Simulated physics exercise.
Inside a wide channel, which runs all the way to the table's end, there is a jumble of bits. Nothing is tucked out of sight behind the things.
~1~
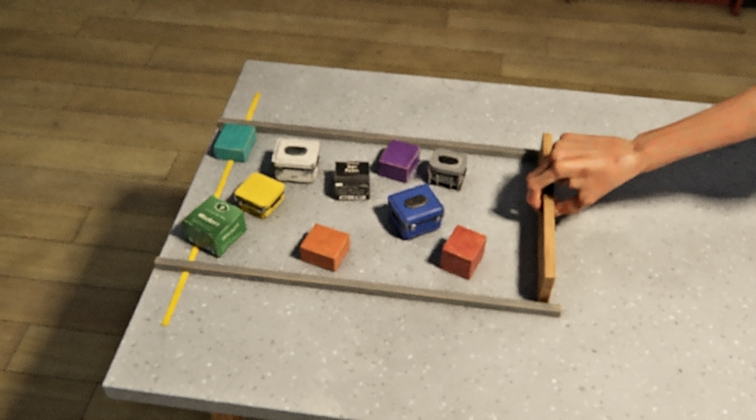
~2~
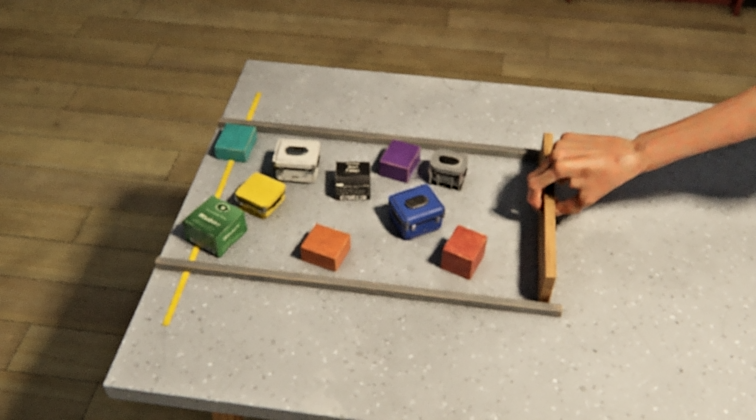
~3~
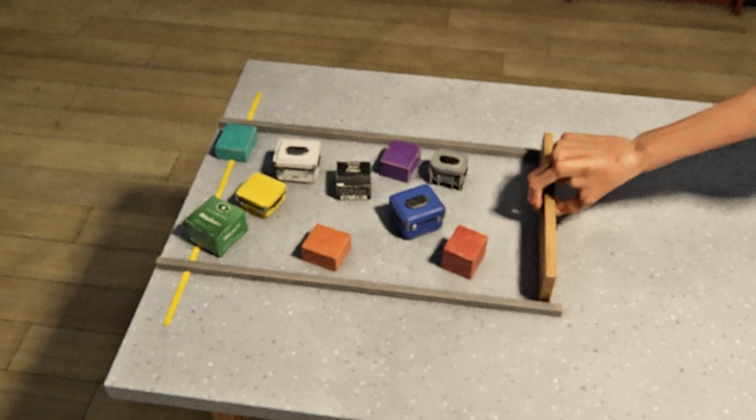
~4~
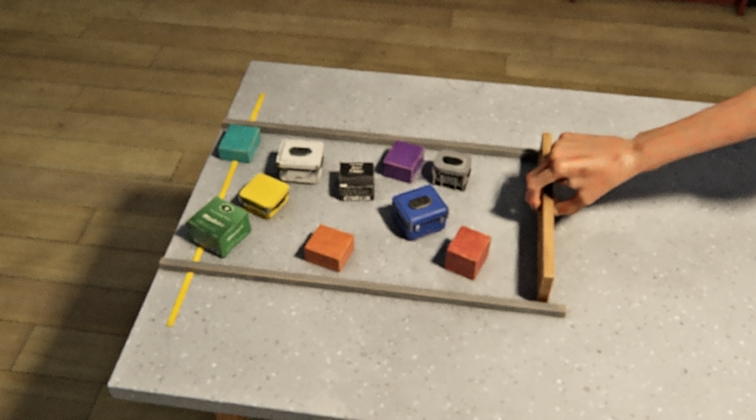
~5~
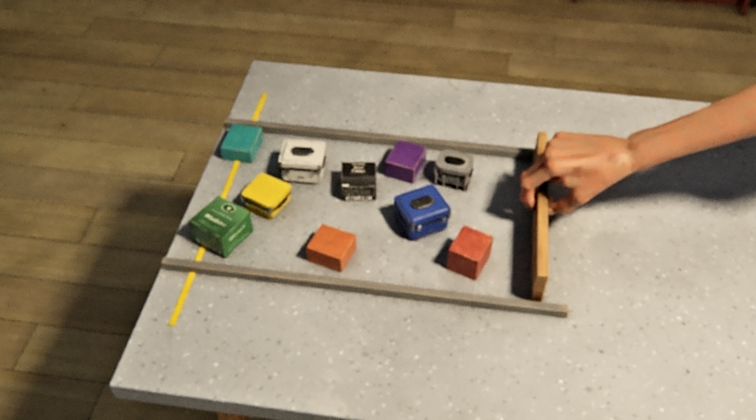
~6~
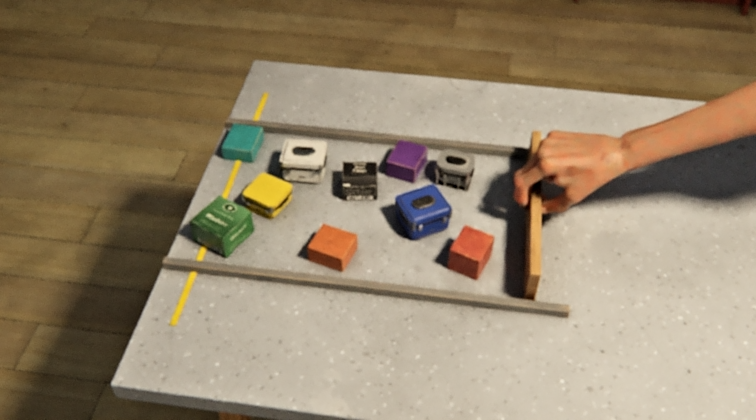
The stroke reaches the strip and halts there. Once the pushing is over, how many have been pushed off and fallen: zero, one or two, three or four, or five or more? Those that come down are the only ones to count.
Five or more have.
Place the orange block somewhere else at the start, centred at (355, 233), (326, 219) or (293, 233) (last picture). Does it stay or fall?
Orange block: Goes down; goes down; goes down.
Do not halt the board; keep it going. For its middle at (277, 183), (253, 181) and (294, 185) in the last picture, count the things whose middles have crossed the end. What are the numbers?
First 3, then 5, finally 1.
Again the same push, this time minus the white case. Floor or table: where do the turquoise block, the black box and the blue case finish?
So: The turquoise block goes down, the black box goes down, the blue case does not drop.
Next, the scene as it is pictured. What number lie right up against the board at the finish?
That makes 3.
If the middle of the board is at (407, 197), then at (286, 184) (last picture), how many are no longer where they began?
Tally: First 5; then 10.
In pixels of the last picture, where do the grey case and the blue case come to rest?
Result: One about (223, 147), other about (203, 183).
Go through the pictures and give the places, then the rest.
Turquoise block (236, 142); green box (215, 226); yellow case (261, 197); board (545, 213); tape (219, 192), in the first frame.
Green box (215, 226); black box (353, 181), in the second frame.
Yellow case (262, 196); blue case (416, 212), in the third frame.
Turquoise block (240, 143); white case (301, 162), in the fourth frame.
Green box (221, 226); board (539, 212), in the fifth frame.
Turquoise block (243, 143); green box (223, 226); yellow case (268, 197); board (533, 211); tape (226, 192), in the sixth frame.
Soon after, none off yet; turquoise block at rest near (243, 143); green box at rest near (223, 226); yellow case at rest near (268, 197).
After that, none off yet; turquoise block displaced about its own width near (215, 137); green box displaced a little near (212, 225); yellow case displaced a little near (252, 200).
In the end, the number that fall off is five or more; gone, purple block, black box, orange block, white case, yellow case, green box and turquoise block.
